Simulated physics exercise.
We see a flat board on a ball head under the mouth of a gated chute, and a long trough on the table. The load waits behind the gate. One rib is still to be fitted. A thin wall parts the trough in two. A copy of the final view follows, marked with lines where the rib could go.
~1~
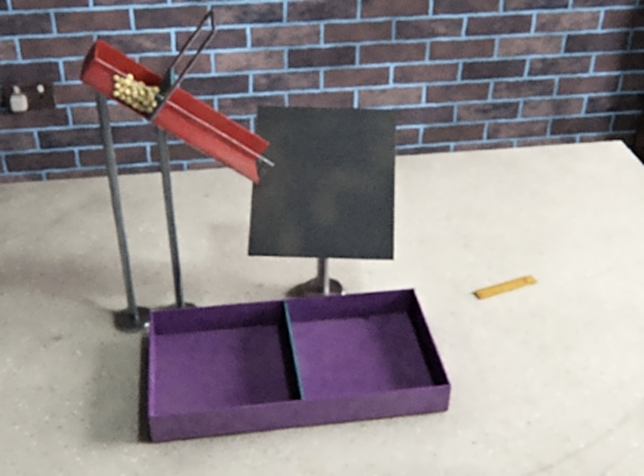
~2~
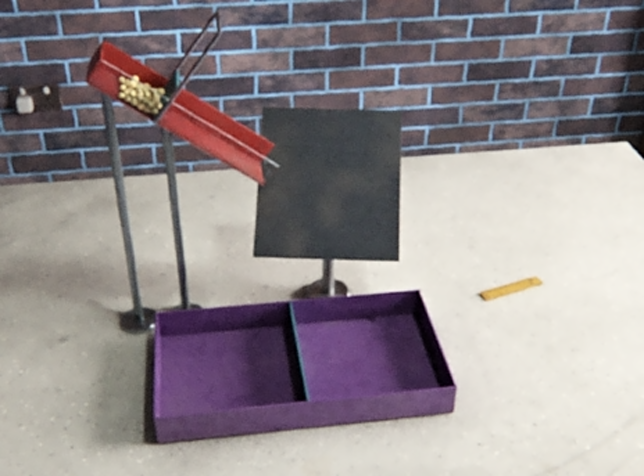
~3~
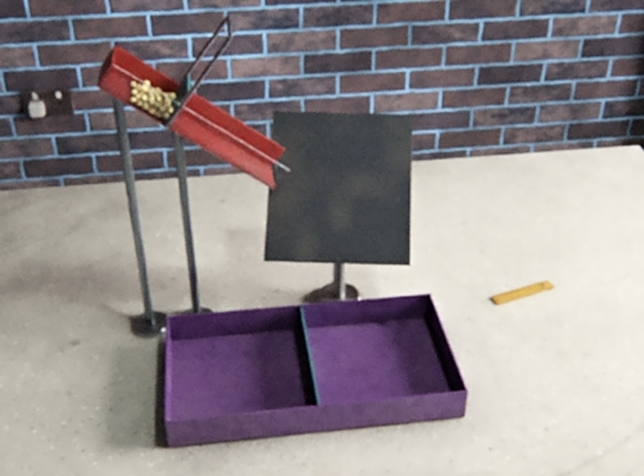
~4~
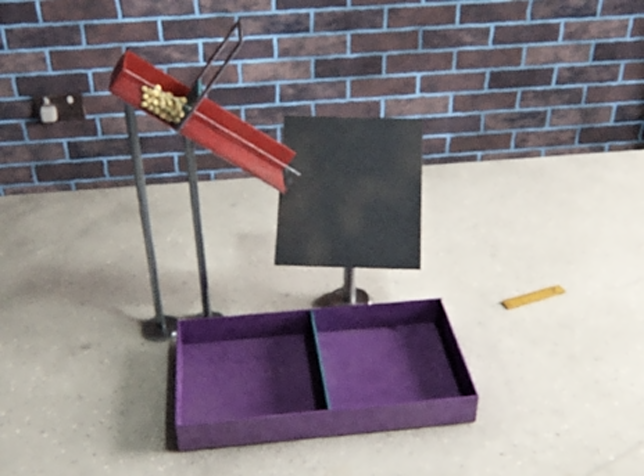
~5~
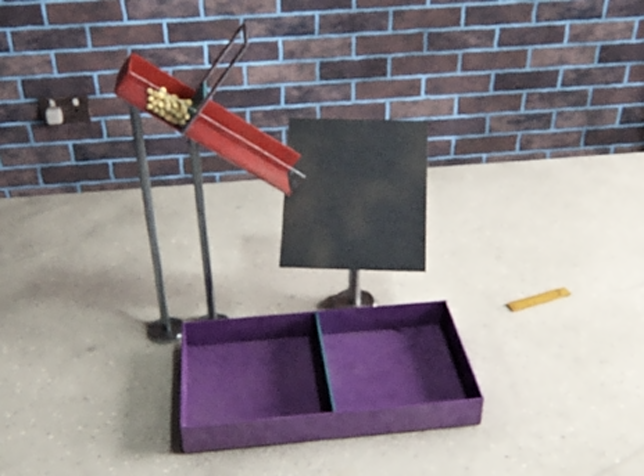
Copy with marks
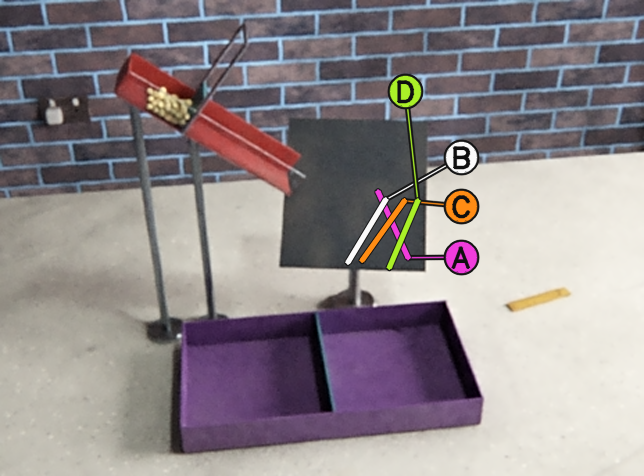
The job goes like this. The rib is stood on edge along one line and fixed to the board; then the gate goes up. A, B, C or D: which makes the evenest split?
Go for B.
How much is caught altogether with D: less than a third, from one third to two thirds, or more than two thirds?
More than two thirds.
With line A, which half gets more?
Right.
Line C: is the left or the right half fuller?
Right.
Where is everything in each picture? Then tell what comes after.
In the first frame, load behind the gate at (139, 89), soya beans; lip of the chute at (256, 173), sloping fairly steeply.
In the second frame, middle of the board at (329, 181), tilted fairly steeply; middle of its low edge at (326, 259); of its high edge at (332, 109).
In the third frame, front corners of the trough at (166, 421) and (467, 391); front end of its middle wall at (319, 406); gate still shut at (186, 88).
In the fourth frame, middle of the load at (167, 100); lip at (283, 182).
In the fifth frame, middle of the load at (172, 102); lip at (288, 185).
On the marked copy, line A from (378, 191) to (408, 257); line B from (385, 199) to (348, 262); line C from (404, 200) to (362, 260); line D from (417, 200) to (389, 267).
With A, of what is caught, a small part in the left half, nearly all in the right.
With B, of what is caught, about two thirds in the left half, about a third in the right.
With C, of what is caught, a small part in the left half, most in the right.
With D, of what is caught, a small part in the left half, nearly all in the right.
